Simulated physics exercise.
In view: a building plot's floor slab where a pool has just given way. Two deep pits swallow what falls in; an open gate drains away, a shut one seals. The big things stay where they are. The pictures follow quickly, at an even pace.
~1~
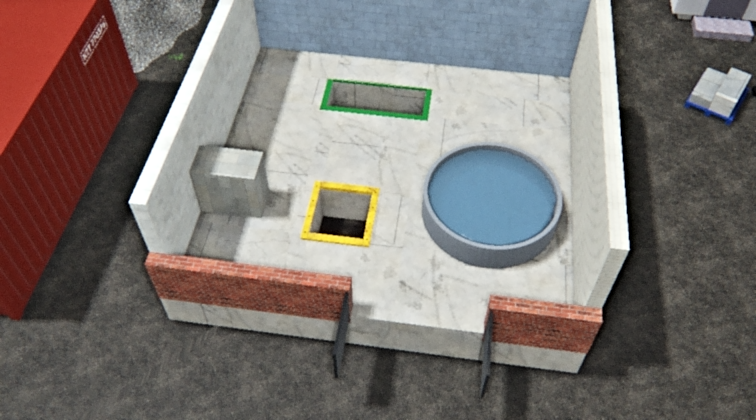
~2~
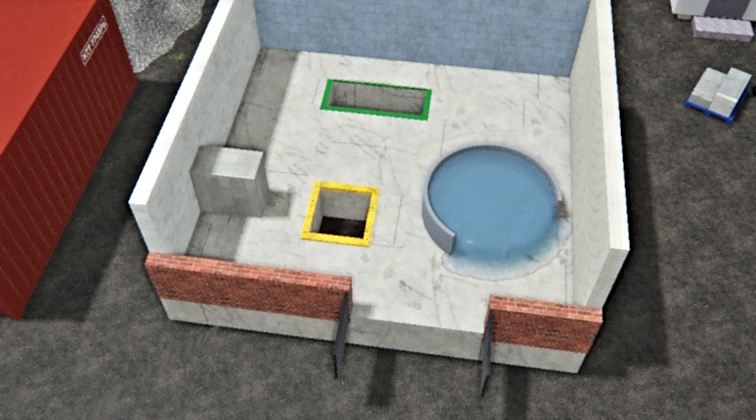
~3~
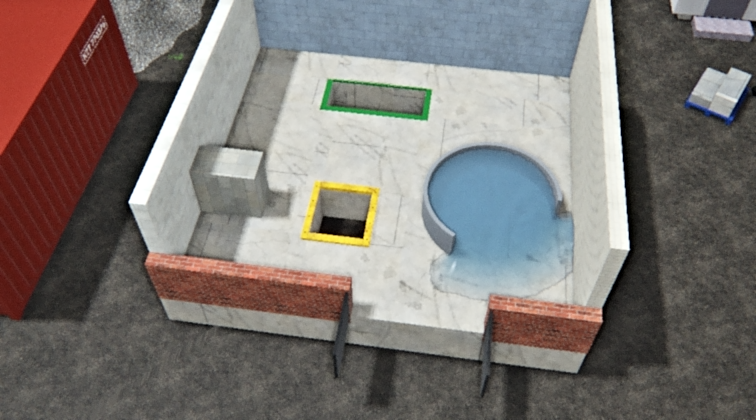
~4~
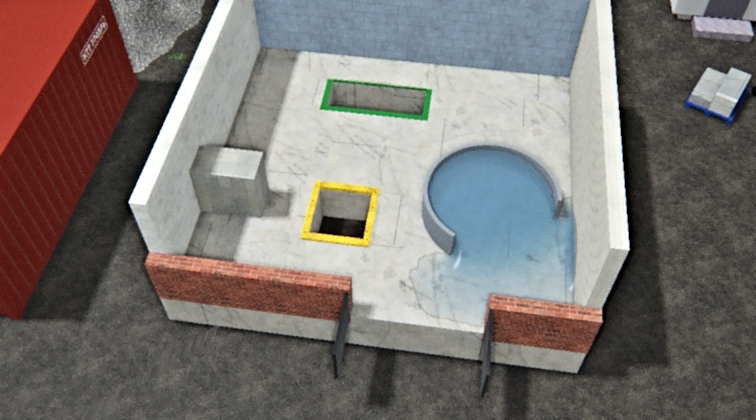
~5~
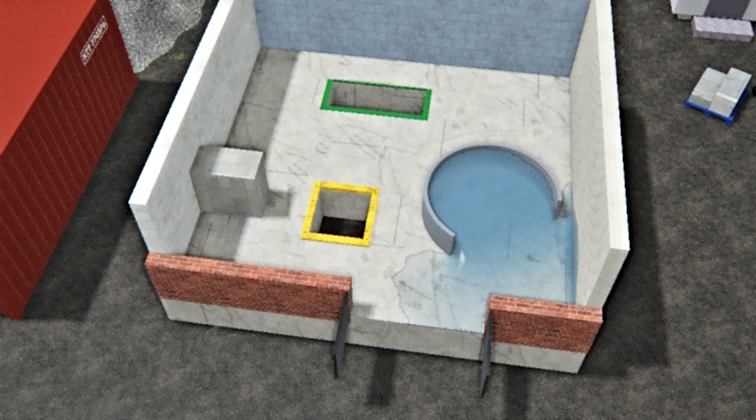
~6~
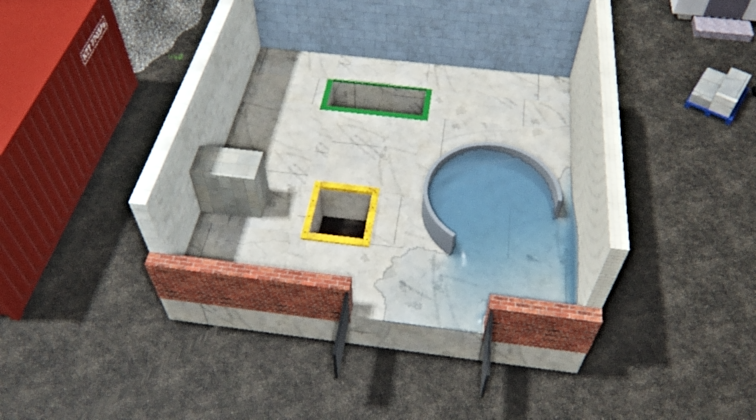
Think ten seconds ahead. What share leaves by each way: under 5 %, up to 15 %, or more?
In the end: The gate takes over 15 %; the green pit takes under 5 %; the yellow pit takes under 5 %.
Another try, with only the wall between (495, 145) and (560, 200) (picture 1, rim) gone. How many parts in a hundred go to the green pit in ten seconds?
Parts in a hundred: Green 30.
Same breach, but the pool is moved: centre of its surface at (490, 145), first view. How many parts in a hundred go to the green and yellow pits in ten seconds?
Per cent: Green 2, yellow 6.
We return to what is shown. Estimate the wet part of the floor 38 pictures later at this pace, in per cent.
Close to 45 %.
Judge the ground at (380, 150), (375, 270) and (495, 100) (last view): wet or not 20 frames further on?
In turn: Free of water, flooded, under water.
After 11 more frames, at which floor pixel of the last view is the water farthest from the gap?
Around (564, 111).
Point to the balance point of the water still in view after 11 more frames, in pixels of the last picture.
At about (506, 253).
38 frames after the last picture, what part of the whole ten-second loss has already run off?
Roughly 70 per cent.
A moment on, water covers 15 % of the floor; the gate 6 %, the green pit 0 %, the yellow pit 0 %.
Next, water covers 15 % of the floor; the gate 12 %, the green pit 0 %, the yellow pit 0 %.
Then, water covers 35 % of the floor; the gate 22 %, the green pit 0 %, the yellow pit 0 %.
Later, water covers 45 % of the floor; the gate 32 %, the green pit 0 %, the yellow pit 1 %.
In the end, water covers 60 % of the floor; the gate 44 %, the green pit 2 %, the yellow pit 1 %.
